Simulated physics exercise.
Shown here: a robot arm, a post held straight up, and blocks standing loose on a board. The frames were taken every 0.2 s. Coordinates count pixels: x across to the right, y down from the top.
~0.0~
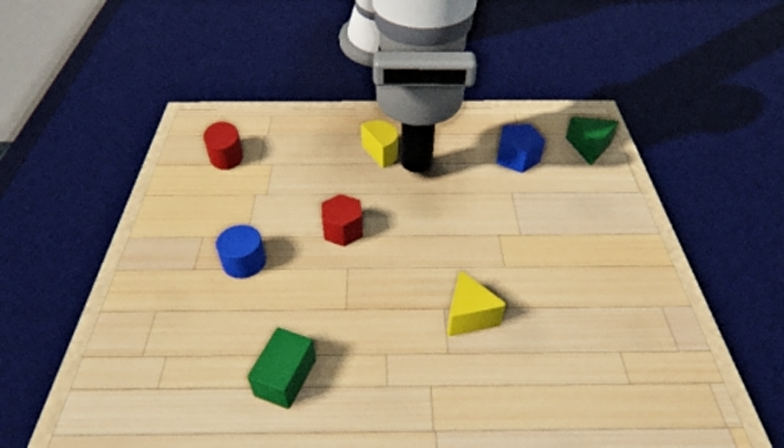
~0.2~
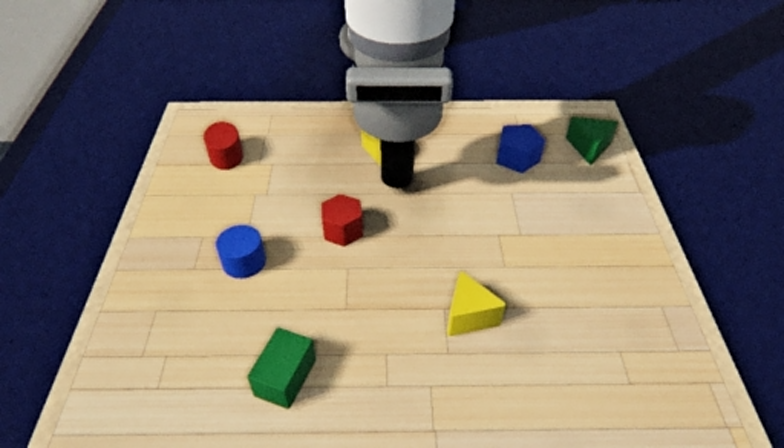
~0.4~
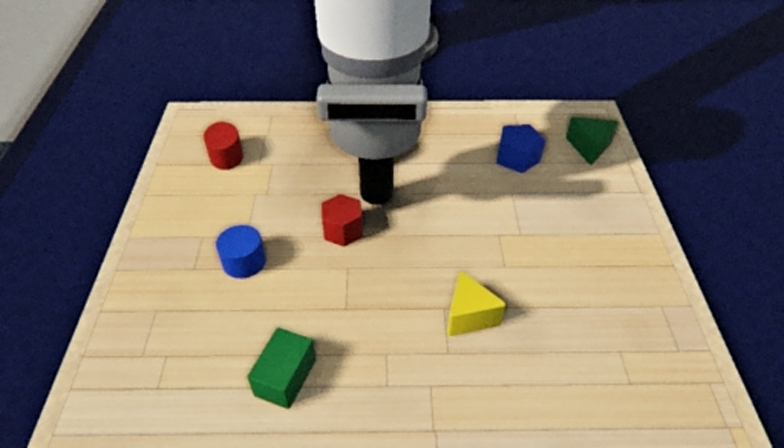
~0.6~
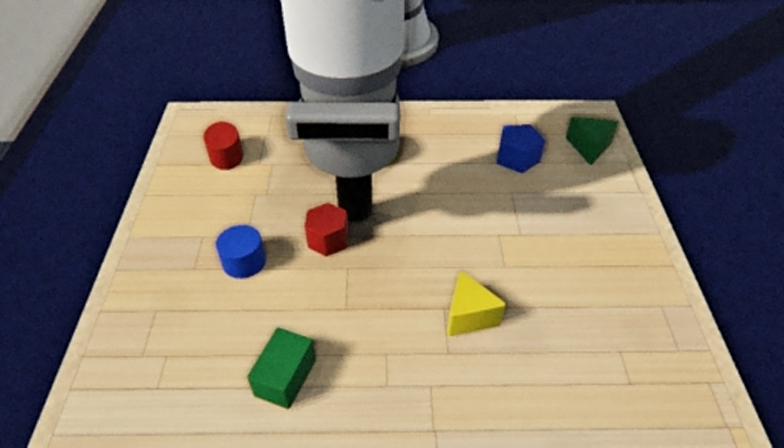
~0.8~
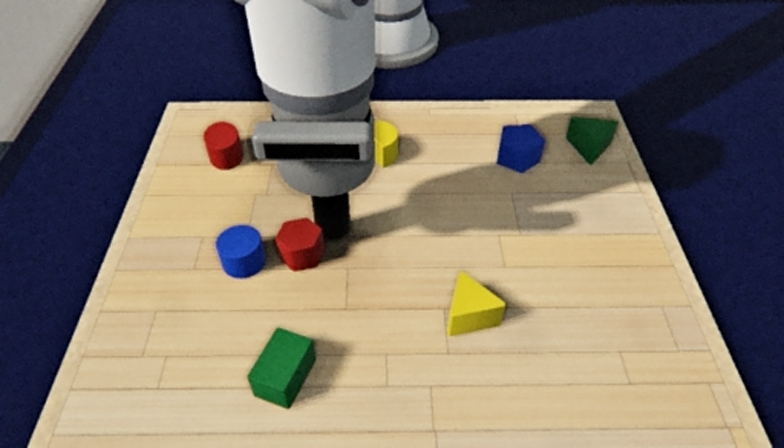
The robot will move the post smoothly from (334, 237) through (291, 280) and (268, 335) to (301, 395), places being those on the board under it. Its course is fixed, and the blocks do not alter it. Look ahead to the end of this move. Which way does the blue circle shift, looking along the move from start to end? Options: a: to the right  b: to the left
I'll go with a - to the right.
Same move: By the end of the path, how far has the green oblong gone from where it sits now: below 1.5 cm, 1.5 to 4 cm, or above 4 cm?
It ends farther than 4 cm from its spot.
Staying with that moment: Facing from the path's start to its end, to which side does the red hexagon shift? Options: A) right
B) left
The one that fits is A, right.
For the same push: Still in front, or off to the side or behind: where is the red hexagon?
I believe the red hexagon loses its place ahead of the post and slips off.
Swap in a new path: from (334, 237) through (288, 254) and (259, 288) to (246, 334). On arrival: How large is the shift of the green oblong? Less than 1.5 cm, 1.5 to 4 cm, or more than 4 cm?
Offset: Below 1.5 cm.
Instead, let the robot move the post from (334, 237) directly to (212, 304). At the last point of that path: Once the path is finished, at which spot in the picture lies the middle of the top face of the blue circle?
Pixel (201, 247).
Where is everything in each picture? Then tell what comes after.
Tip of the post (417, 163), middles of tops, blue circle (238, 240), green oblong (281, 357), red hexagon (341, 209), in the first picture.
Post (397, 178), nothing pushed, in the second picture.
Post (377, 193), nothing pushed, in the third picture.
Post (356, 210), red hexagon (326, 218), in the fourth picture.
Post (333, 227), blue circle (238, 240), green oblong (281, 357), red hexagon (299, 233), in the fifth picture.
The first path, step by step. One third of the way, post (289, 270); blue circle (223, 244); red hexagon (245, 270), turned 35° clockwise.
Two thirds of the way, post (266, 326); blue circle (223, 244); red hexagon (219, 285), turned 70° clockwise.
At the end, post (299, 386); blue circle (223, 244); green oblong (304, 417), turned 55° clockwise; red hexagon (219, 285), turned 70° clockwise.
